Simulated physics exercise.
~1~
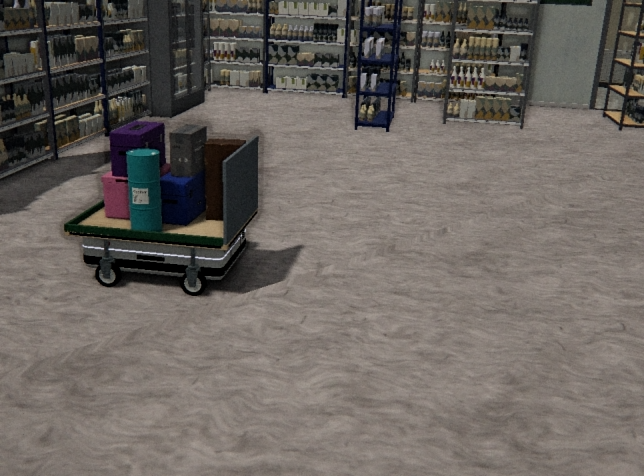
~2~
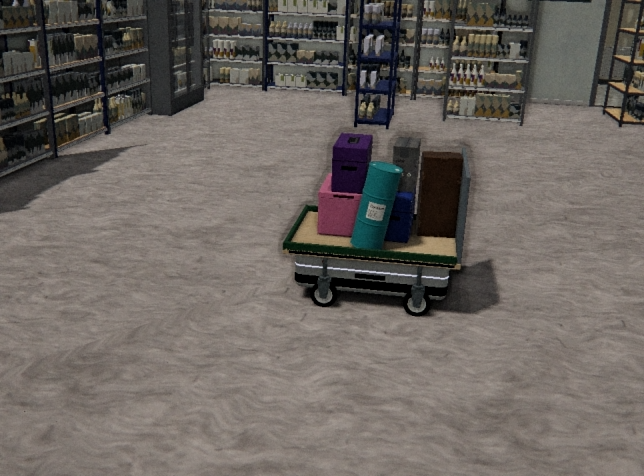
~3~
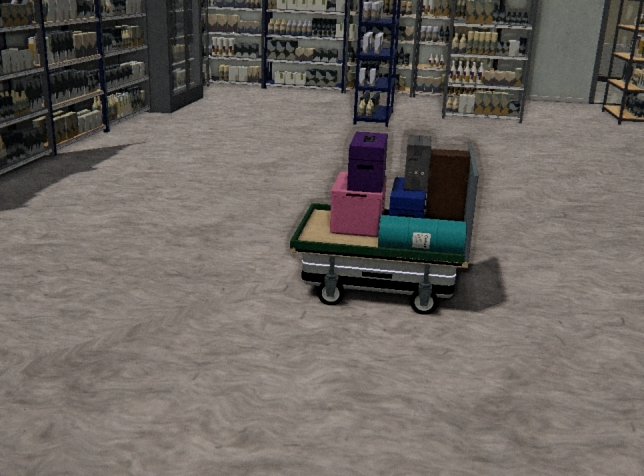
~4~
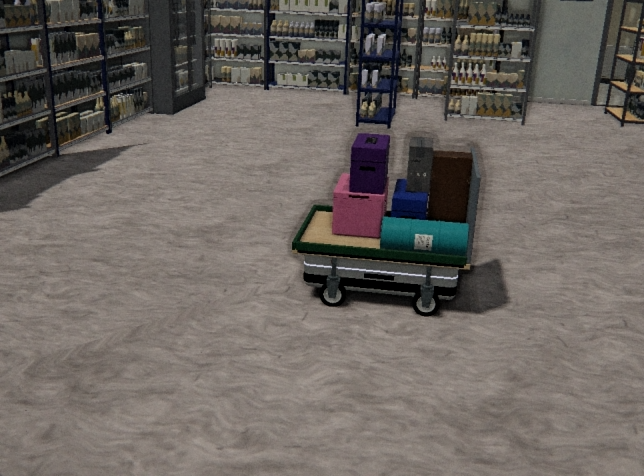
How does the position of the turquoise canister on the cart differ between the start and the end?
At the start the turquoise canister stands upright on the cart. At the end it lies on its side on the deck.
